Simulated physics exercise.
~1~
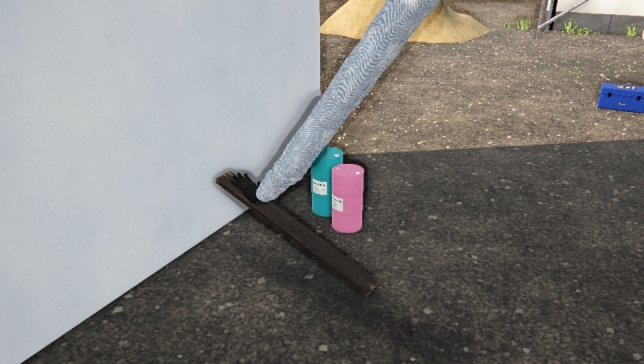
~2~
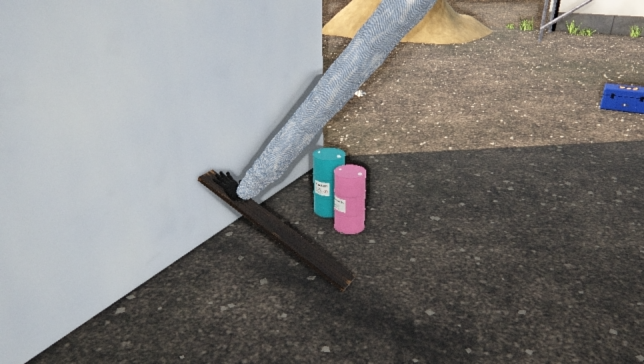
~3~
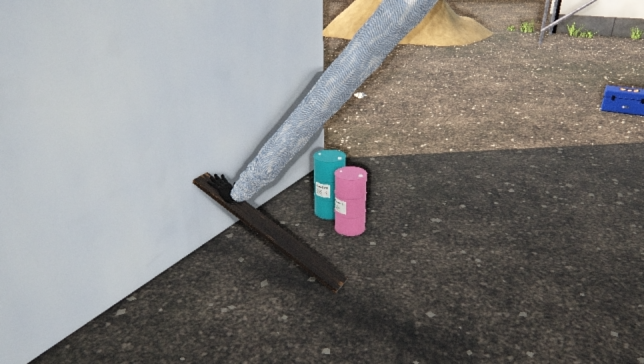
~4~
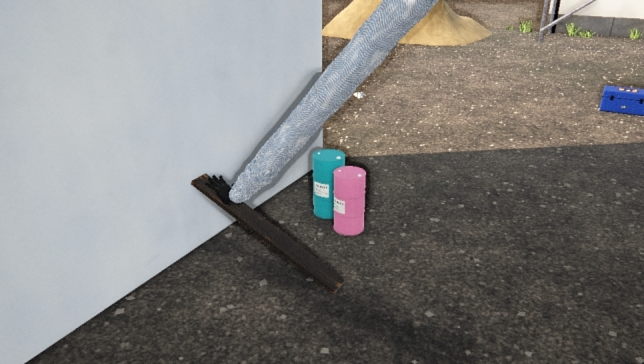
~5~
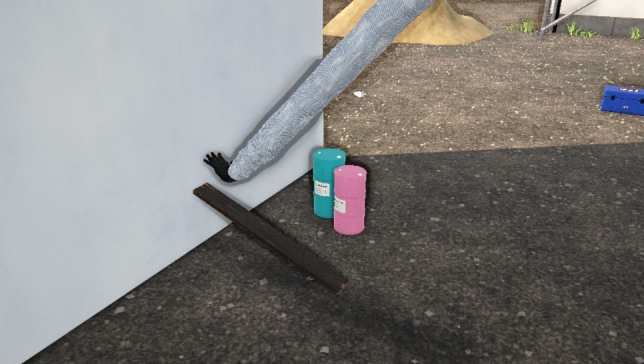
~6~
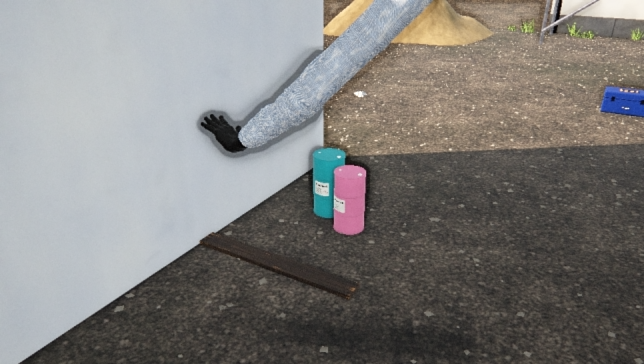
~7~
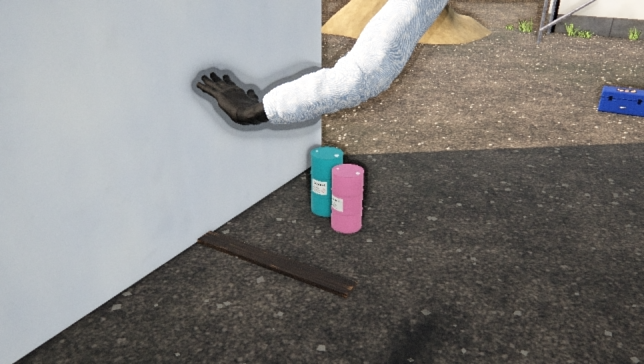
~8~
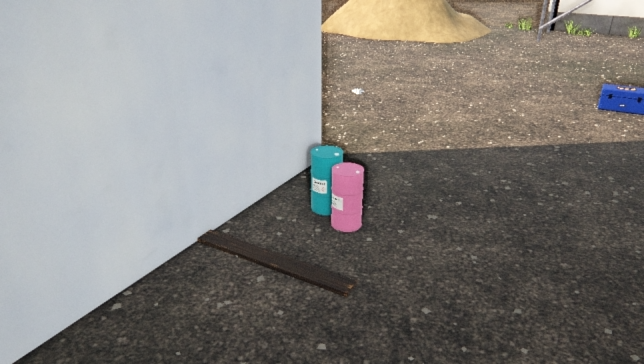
At the start, a gloved hand on a long pale blue sleeve holds a black plank at an angle against the foot of a bare, light wall, with a turquoise canister and a pink canister standing nearby. The hand shifts the plank a little to the left along the wall and steadies it there. Then the fingers let go and draw back, and the plank slips down the wall onto the dark ground. The open hand moves away and leaves the view. At the end, the plank lies low on the ground beside the wall, while both canisters stand where they were.
